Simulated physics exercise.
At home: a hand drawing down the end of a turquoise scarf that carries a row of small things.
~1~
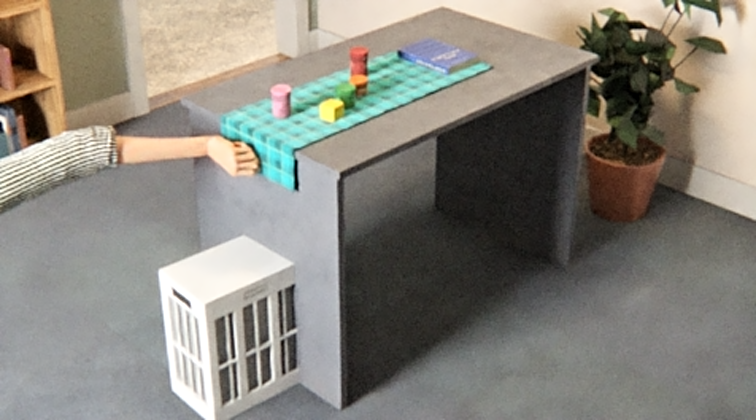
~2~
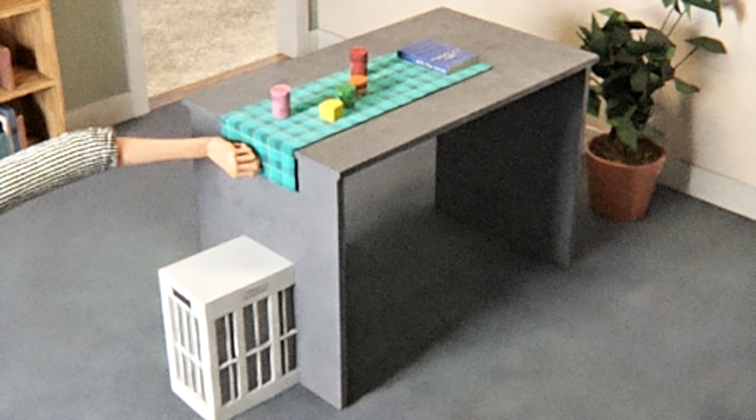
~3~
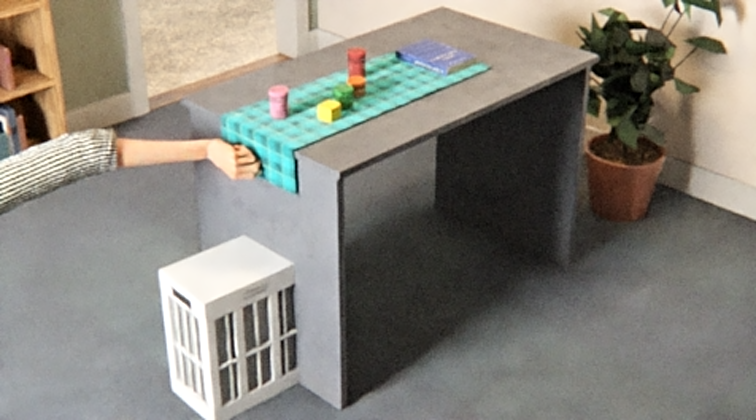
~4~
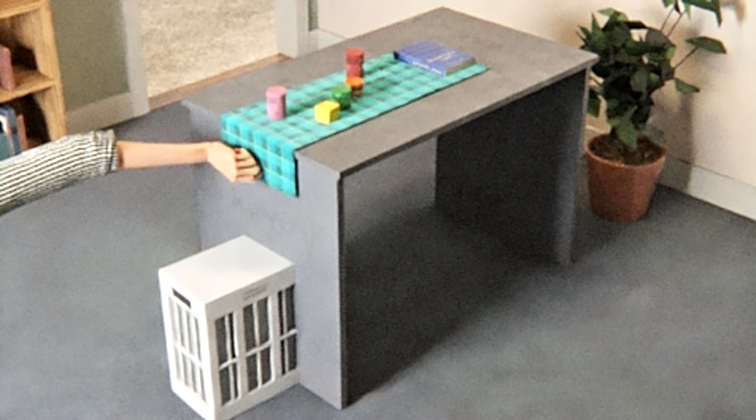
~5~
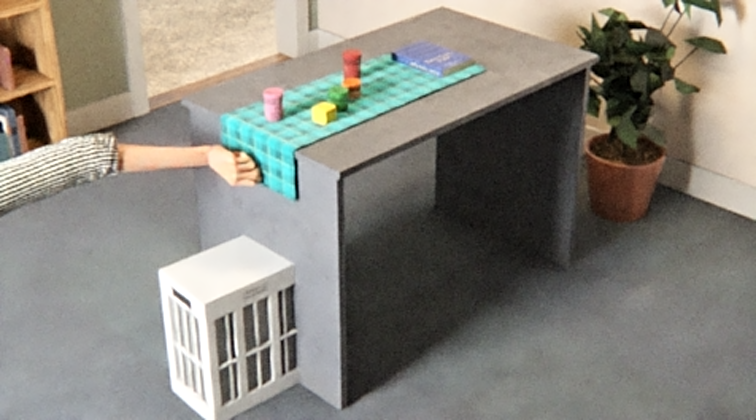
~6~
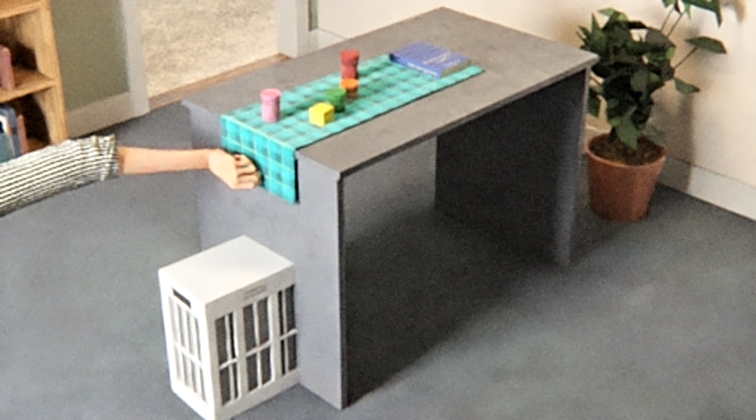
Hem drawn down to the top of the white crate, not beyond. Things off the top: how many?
The top is going to lose a pair of items.
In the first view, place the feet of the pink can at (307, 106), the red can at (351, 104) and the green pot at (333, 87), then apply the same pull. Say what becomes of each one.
The pink can? It tips off. The red can stays where it is, and the green pot stays where it is.
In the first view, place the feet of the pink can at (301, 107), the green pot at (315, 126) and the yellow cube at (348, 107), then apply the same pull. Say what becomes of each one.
Each in turn: The pink can goes down, the green pot goes down, the yellow cube stays aloft.
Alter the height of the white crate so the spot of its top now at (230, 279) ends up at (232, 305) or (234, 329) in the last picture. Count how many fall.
3 and 4.
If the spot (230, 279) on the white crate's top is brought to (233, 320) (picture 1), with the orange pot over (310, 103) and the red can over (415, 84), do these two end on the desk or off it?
The orange pot is lost; the red can stays put.
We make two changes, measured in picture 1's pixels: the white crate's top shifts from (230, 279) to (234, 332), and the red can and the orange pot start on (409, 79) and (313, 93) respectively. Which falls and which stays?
The red can stays put, the orange pot is lost.
A little later, hem near (260, 224); pink can gone.
Next, hem on the crate; pink can and yellow cube gone.
When it is over, hem on the crate; pink can and yellow cube gone. Over the edge go two.
